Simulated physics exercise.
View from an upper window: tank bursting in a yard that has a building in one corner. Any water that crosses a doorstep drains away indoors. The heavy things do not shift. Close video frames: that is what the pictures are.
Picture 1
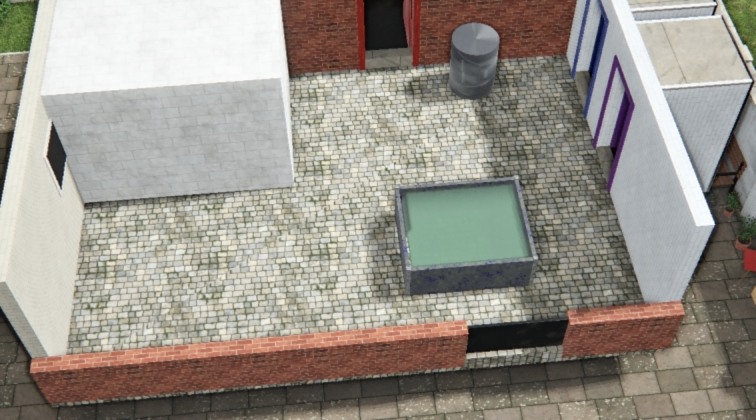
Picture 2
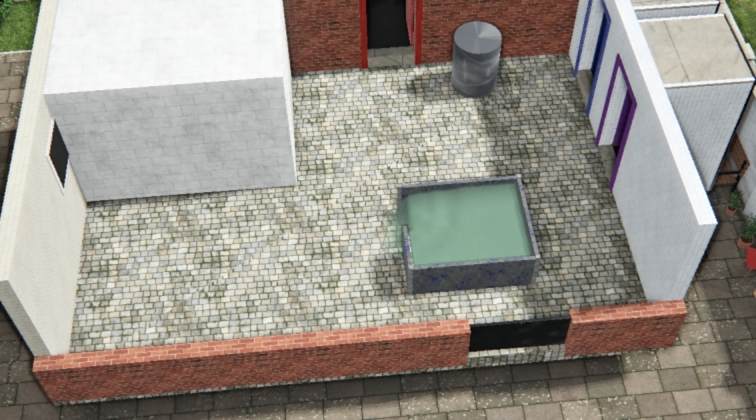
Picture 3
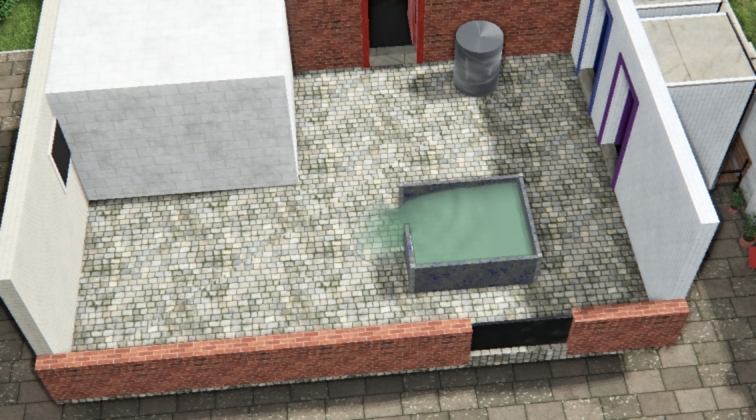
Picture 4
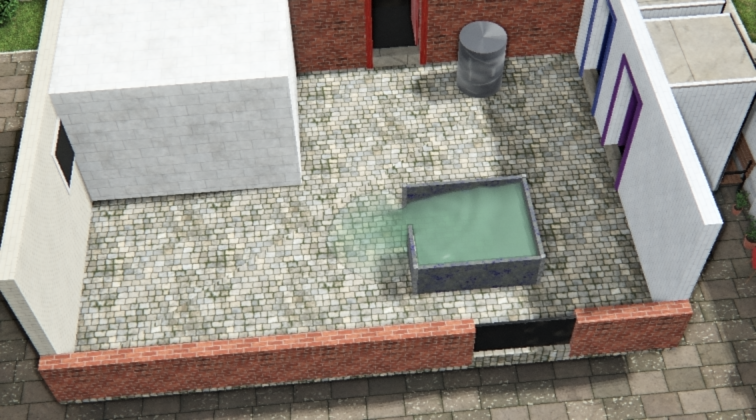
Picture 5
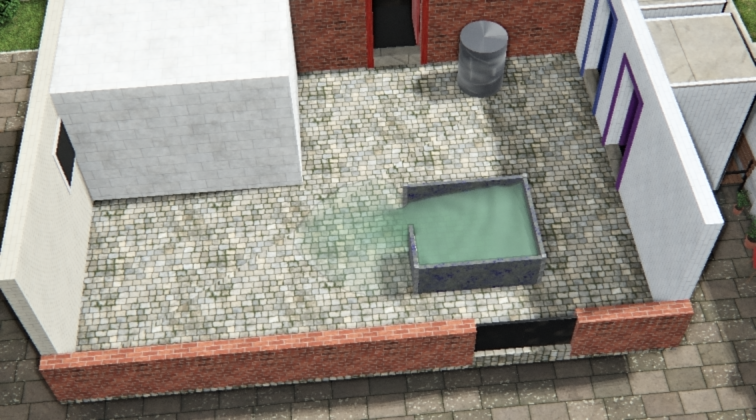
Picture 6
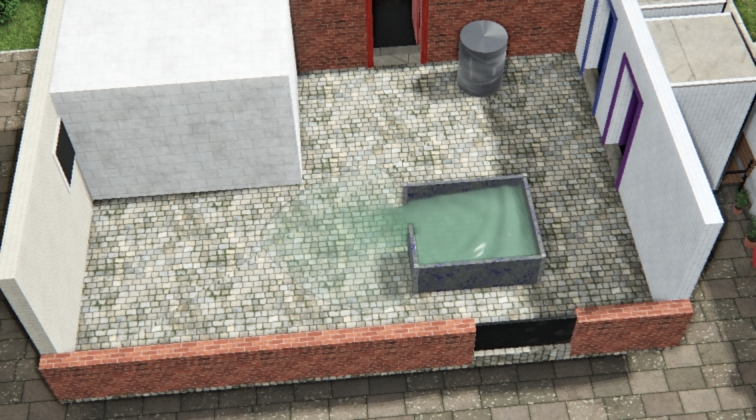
Green water pours from the tank's left side and spreads left across the paved yard.
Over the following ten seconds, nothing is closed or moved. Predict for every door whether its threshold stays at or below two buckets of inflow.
In the end the red door will receive two buckets or fewer; the purple door will receive two buckets or fewer; the blue door will receive two buckets or fewer.
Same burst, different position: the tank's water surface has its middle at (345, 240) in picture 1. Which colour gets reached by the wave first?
Answer: The purple one.
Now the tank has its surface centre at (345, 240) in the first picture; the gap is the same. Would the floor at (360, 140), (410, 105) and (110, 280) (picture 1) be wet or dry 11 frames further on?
Result: Spared; spared; inundated.
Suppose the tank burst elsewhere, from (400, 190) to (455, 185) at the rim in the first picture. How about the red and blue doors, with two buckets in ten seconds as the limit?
In short: Red door is under, blue door holds.
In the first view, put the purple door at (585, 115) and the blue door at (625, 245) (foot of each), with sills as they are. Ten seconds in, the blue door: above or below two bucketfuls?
Put simply, the blue door stays beneath the mark.
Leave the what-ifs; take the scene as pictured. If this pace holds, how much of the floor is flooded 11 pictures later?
Some 40 per cent.
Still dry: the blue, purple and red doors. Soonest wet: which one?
Result: The door marked red.
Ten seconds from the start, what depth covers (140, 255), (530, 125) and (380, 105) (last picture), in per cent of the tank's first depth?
Readings in sequence: 10, 2, 4 percent.
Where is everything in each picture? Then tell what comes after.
In the first frame, the water tank at (464, 225) is whole and still.
In the second frame, the front is at (395, 255), out from the gap at (404, 226).
In the third frame, the front is at (360, 248), out from the gap at (406, 225).
In the fourth frame, the front is at (333, 245), out from the gap at (409, 226).
In the fifth frame, water pours out at (409, 226) and has run to (300, 232).
In the sixth frame, the front is at (267, 231), out from the gap at (409, 225).
A moment on, water covers 25 % of the floor; the red door not reached, the purple door not reached, the blue door not reached.
Next, water covers 40 % of the floor; the red door not reached, the purple door not reached, the blue door not reached.
Then, water covers 45 % of the floor; the red door wet at the sill, nothing in, the purple door not reached, the blue door not reached.
Later, water covers 55 % of the floor; the red door wet at the sill, nothing in, the purple door not reached, the blue door not reached.
In the end, water covers 75 % of the floor; the red door wet at the sill, nothing in, the purple door not reached, the blue door wet at the sill, nothing in.
